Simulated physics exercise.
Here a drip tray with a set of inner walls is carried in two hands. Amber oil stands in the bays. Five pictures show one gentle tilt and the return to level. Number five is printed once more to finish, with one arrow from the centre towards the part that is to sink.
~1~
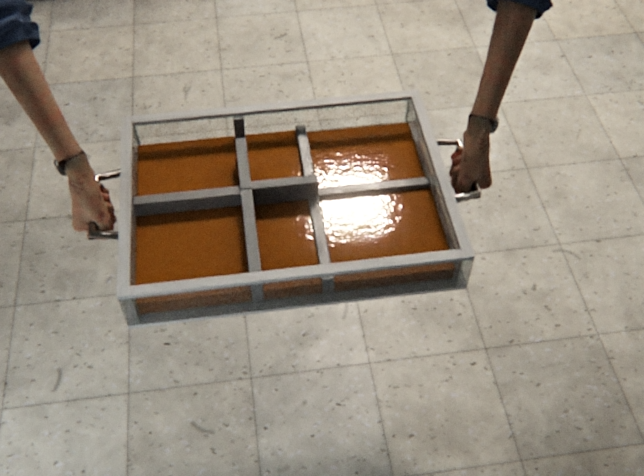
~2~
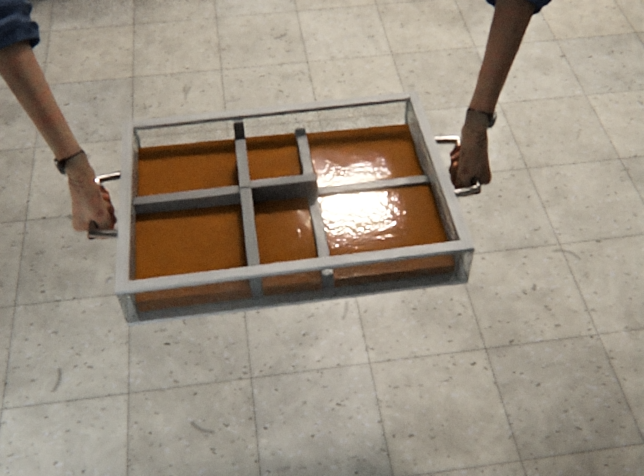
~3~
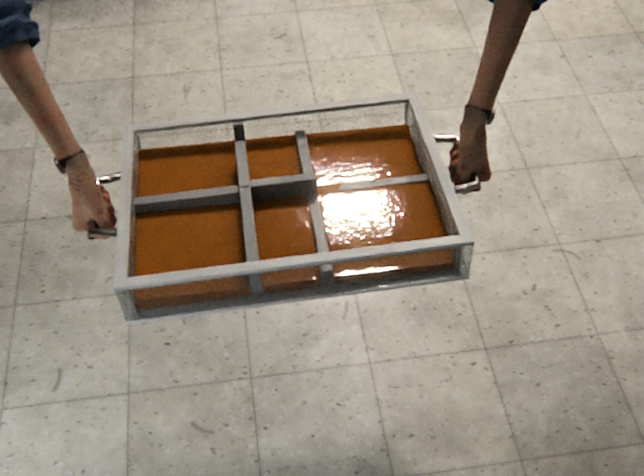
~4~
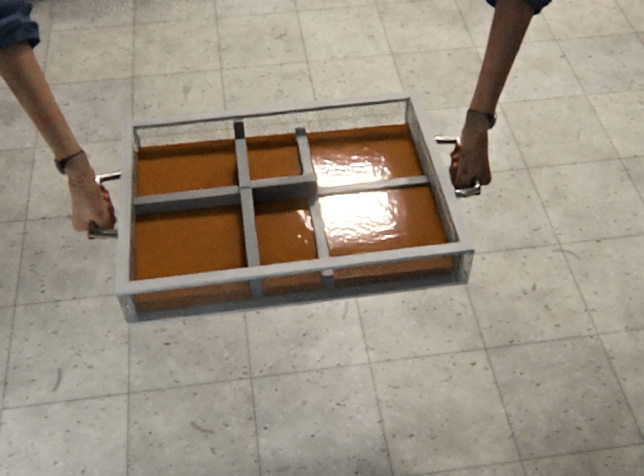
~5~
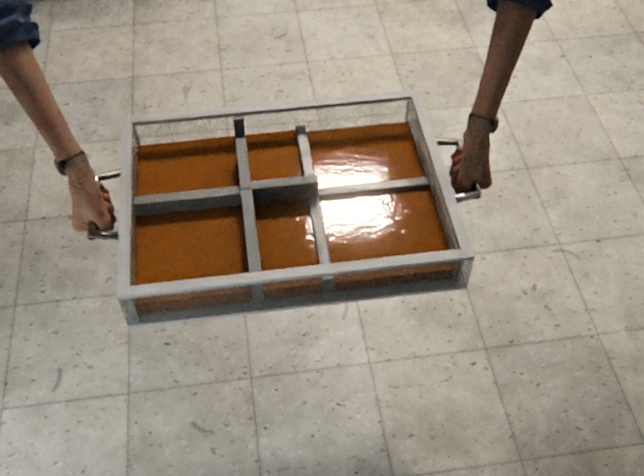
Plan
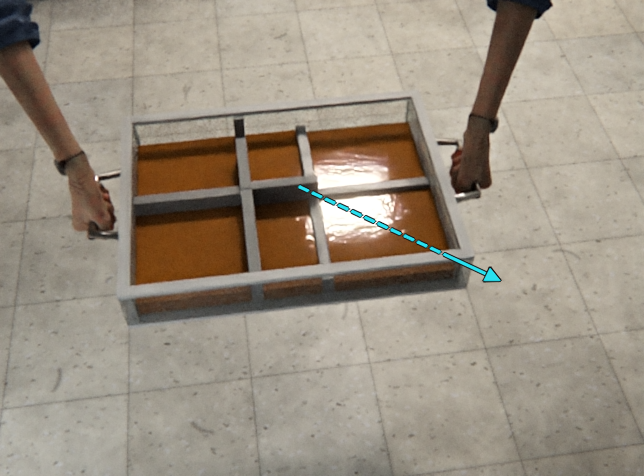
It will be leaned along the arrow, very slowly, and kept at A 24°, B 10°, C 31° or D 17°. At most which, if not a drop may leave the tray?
Use slope B.
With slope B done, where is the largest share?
It is the front right one.
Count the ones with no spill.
One of them.
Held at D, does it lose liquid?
Yes.
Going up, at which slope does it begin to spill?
D it is.
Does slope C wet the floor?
Yes, that goes wrong.
The arrow ends at (495, 278).
Choosing A, about 44 % goes over the rim.
Choosing B, nothing spills; the front right bay holds the most.
Choosing C, about 68 % goes over the rim.
Choosing D, about 11 % goes over the rim.
